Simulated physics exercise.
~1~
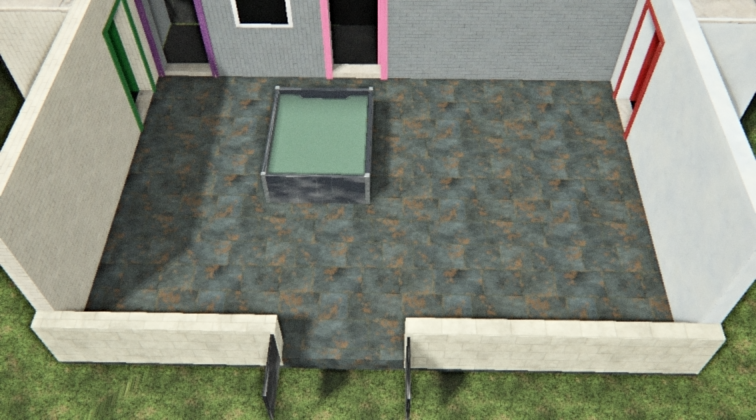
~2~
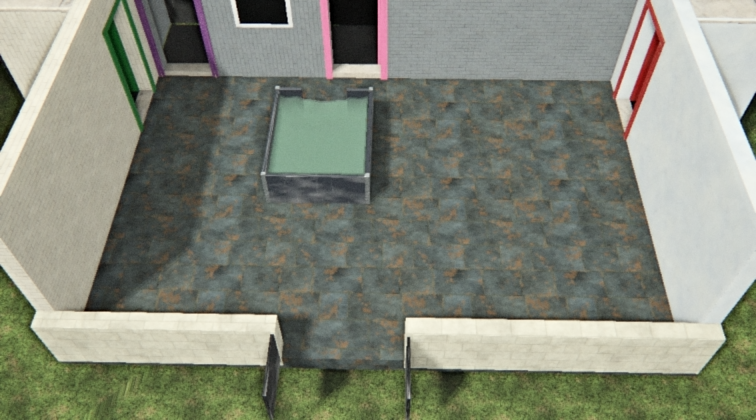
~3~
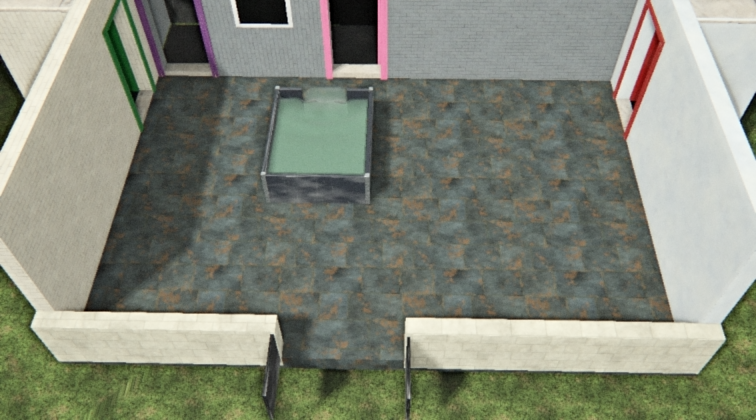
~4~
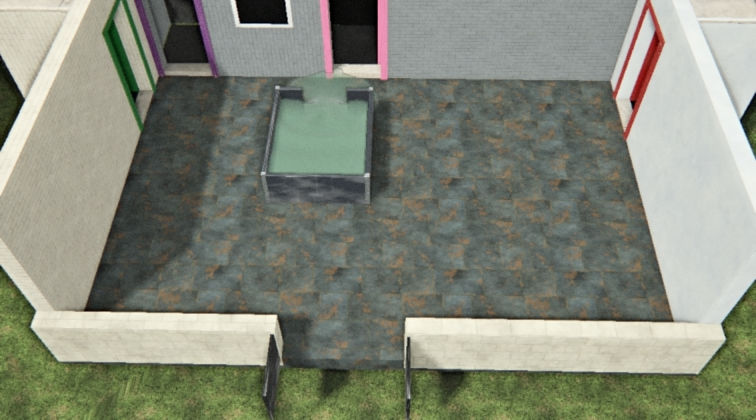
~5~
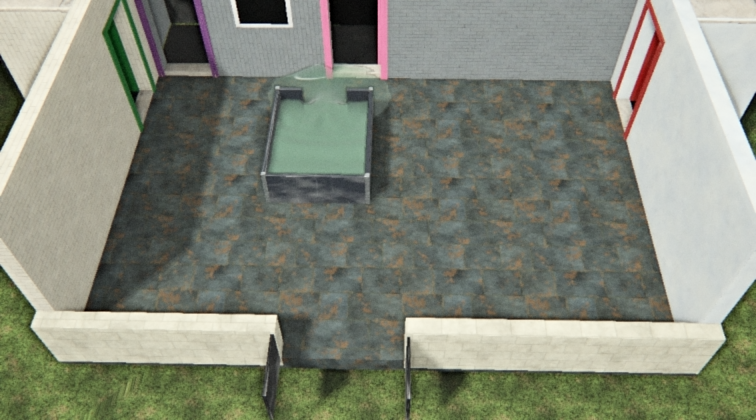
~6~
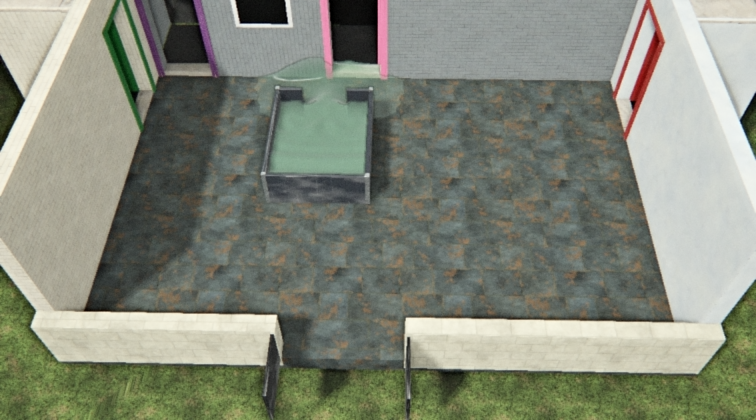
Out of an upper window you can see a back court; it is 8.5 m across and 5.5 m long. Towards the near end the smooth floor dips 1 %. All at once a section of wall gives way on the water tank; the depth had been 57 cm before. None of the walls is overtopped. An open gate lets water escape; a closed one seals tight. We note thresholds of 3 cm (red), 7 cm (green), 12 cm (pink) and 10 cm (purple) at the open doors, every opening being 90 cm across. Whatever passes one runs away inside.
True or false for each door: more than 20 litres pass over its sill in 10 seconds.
Per door: The red door: True; the green door: True; the pink door: True; the purple door: False.
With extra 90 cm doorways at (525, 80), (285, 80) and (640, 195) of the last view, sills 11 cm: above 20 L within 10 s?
In that order: Short of it, beyond it, short of it.
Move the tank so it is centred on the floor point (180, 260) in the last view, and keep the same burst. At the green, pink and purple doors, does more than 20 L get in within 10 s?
Lab note: Vs limit, green door limit broken; pink door limit held; purple door limit broken.
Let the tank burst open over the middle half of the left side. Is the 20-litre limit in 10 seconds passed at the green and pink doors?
With respect to that limit, green ends up outside it, pink ends up inside it.
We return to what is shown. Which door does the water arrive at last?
Result: Red door.
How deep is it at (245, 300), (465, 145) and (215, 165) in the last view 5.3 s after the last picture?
Reading - approx. 0 / 1 / 2 cm.
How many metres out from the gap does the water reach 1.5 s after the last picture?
Around 4.0 metres.
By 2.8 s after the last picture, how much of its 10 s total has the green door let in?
I'd put it at about 60 per cent by that point.
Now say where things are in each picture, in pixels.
The water tank at (320, 133) is whole and still, 57 cm deep, in the first frame.
Water pours out on the water tank's far side and has run 0.4 m, to a hidden place; typically 6 cm deep outside, 57 cm at the water tank's back, in the second frame.
Water pours out on the water tank's far side and has run 0.8 m, to a hidden place; typically 8 cm deep outside, 57 cm at the water tank's back, in the third frame.
Water pours out on the water tank's far side and has run 1.2 m, to (359, 79); typically 7 cm deep outside, 57 cm at the water tank's back, in the fourth frame.
The front is at (378, 79), 1.4 m from the gap on the water tank's far side; 1.8 m2 of floor is under water; 57 cm left at the back of the water tank, in the fifth frame.
Water pours out on the water tank's far side and has run 1.7 m, to (401, 79); typically 8 cm deep outside, 51 cm at the water tank's back, in the sixth frame.
Then, 0.7 s after the last picture water covers 10 % of the floor and is deepest (36 cm) near (321, 80); red door not reached, green door not reached, pink door 29 cm at the sill, 65 L in, purple door 2 cm at the sill, 0 L in.
Then, 1.5 s after the last picture water covers 20 % of the floor and is deepest (30 cm) near (321, 80); red door not reached, green door 14 cm at the sill, 6 L in, pink door 25 cm at the sill, 139 L in, purple door 4 cm at the sill, 0 L in.
Then, 2.8 s after the last picture water covers 35 % of the floor and is deepest (22 cm) near (321, 80); red door 6 cm at the sill, 2 L in, green door 13 cm at the sill, 41 L in, pink door 19 cm at the sill, 190 L in, purple door 7 cm at the sill, 2 L in.
Then, 5.3 s after the last picture water covers 55 % of the floor and is deepest (14 cm) near (330, 80); red door 6 cm at the sill, 24 L in, green door 9 cm at the sill, 64 L in, pink door 11 cm at the sill, 220 L in, purple door 5 cm at the sill, 4 L in.
Then, 9.3 s after the last picture water covers 70 % of the floor and is deepest (8 cm) near (330, 80); red door 4 cm at the sill, 36 L in, green door 5 cm at the sill, 67 L in, pink door 7 cm at the sill, 221 L in, purple door 4 cm at the sill, 4 L in.
